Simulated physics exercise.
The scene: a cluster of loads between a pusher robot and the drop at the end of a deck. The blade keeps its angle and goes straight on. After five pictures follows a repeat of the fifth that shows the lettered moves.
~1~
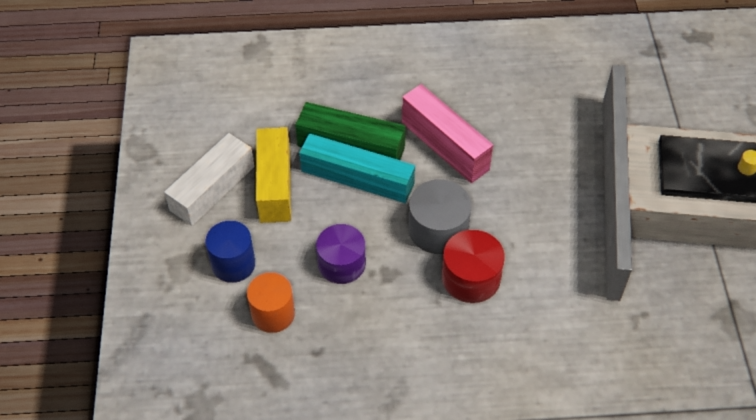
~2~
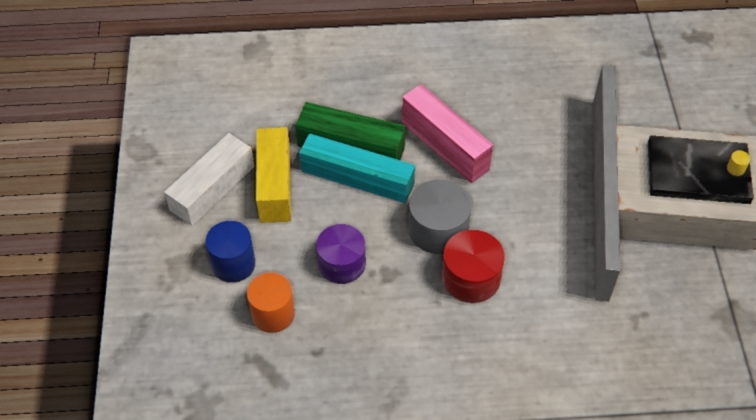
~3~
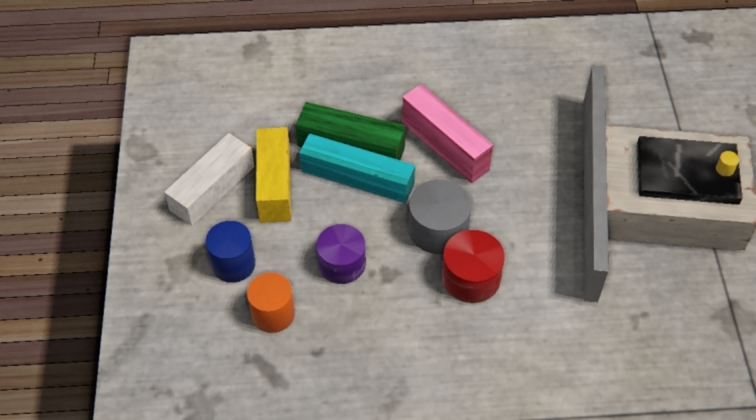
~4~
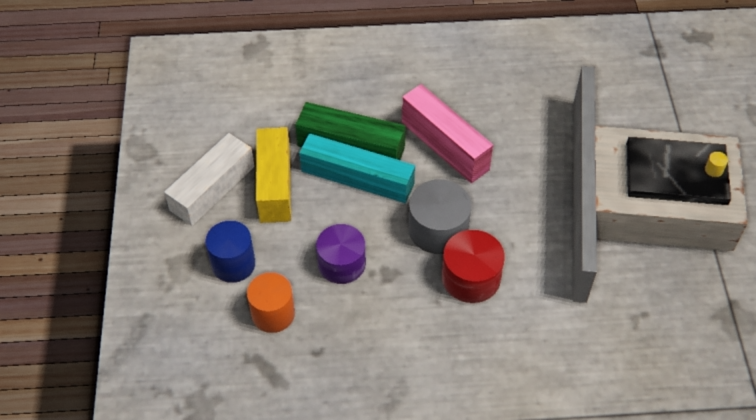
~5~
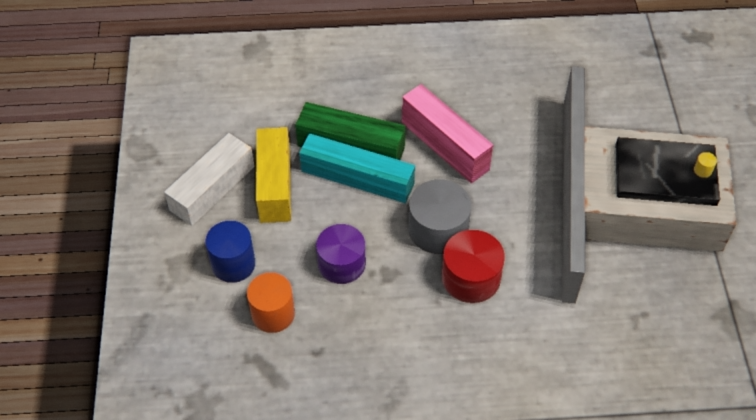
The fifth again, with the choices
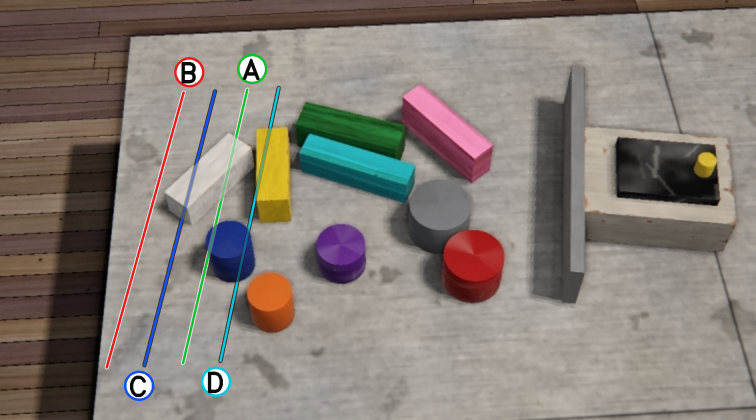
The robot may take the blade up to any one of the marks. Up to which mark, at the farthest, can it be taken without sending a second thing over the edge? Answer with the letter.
The farthest such stop is A.
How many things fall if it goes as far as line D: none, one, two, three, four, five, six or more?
The count is none.
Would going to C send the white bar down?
By then, yes.
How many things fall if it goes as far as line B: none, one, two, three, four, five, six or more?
By then, six or more.
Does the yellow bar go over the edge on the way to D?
No.
On the marked copy, A at (218, 214); B at (149, 218); C at (183, 216); D at (252, 213).
Following A. Soon after the start, robot (530, 176); pink stick (416, 126); red canister (403, 267).
Later, robot (398, 183); white bar (173, 182); blue canister (188, 263).
In the end, robot (298, 188); white bar (117, 194); blue canister (111, 292); none fallen.
As for the rest, B drops seven; C drops four; D is within the limit but short.
